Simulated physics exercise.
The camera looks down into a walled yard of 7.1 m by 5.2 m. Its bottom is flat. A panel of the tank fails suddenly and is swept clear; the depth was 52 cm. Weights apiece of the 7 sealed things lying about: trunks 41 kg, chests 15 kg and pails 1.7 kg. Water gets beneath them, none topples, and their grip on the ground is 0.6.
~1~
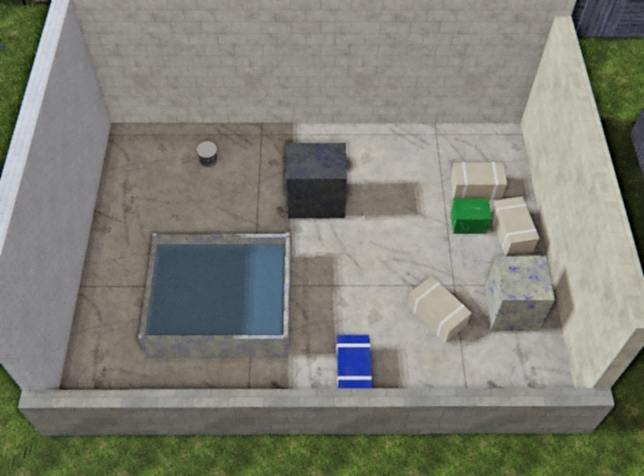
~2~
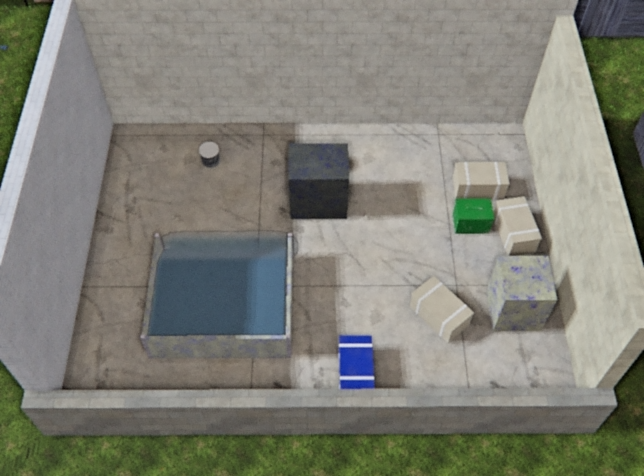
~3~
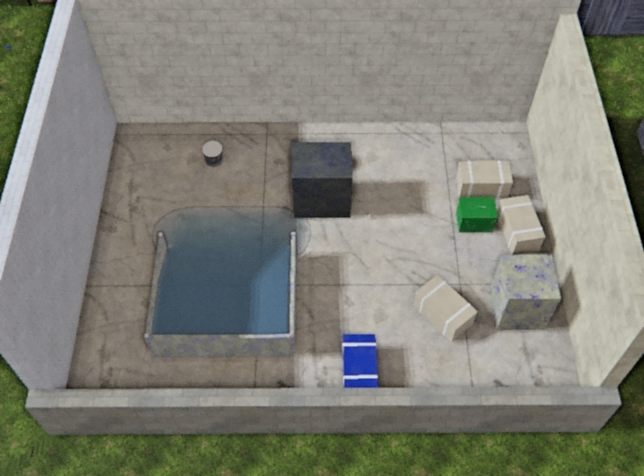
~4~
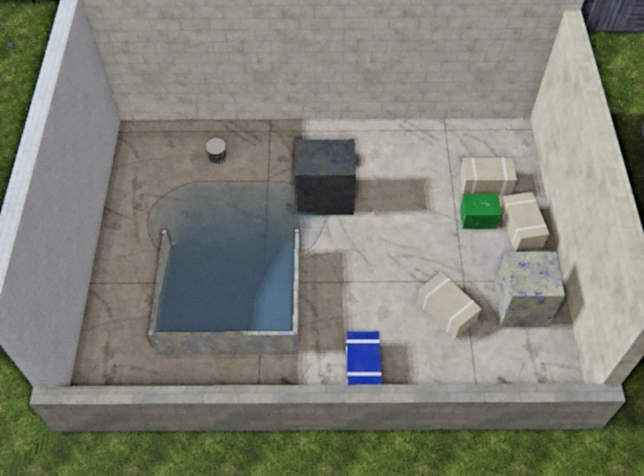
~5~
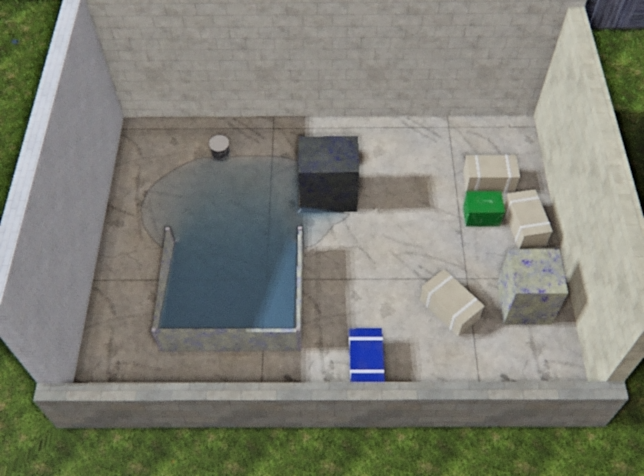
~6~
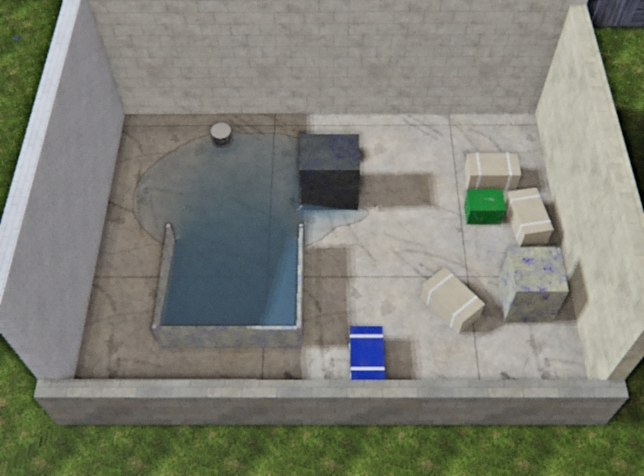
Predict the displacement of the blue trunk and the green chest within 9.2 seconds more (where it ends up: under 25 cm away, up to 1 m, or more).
The blue trunk holds its place; the green chest stays put.
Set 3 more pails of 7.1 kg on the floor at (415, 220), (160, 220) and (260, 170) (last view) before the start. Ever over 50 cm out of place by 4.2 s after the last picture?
In turn: Under, over, more.
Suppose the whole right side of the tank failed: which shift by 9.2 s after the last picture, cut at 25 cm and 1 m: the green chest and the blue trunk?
In that case the green chest travels far, the blue trunk travels far.
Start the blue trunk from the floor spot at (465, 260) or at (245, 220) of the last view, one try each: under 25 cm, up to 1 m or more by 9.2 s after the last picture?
In turn: It stays put; it travels far.
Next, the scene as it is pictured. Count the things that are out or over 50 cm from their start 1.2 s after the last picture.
By then 1.
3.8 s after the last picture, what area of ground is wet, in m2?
About 27 m2.
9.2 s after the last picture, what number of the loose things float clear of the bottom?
At that moment 2.
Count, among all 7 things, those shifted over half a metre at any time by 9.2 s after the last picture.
That makes 2.
Then, 1.2 s after the last picture the blue trunk is near (367, 352), 0.0 m from its start, aground; the green chest is near (486, 200), 0.0 m from its start, aground; 1 afloat.
Then, 3.8 s after the last picture the blue trunk is near (367, 352), 0.0 m from its start, aground; the green chest is near (486, 200), 0.0 m from its start, aground; 2 afloat.
Then, 6.2 s after the last picture the blue trunk is near (367, 352), 0.0 m from its start, aground; the green chest is near (486, 200), 0.0 m from its start, aground; 2 afloat.
Then, 9.2 s after the last picture the blue trunk is near (367, 352), 0.0 m from its start, aground; the green chest is near (486, 200), 0.0 m from its start, aground; 2 afloat.
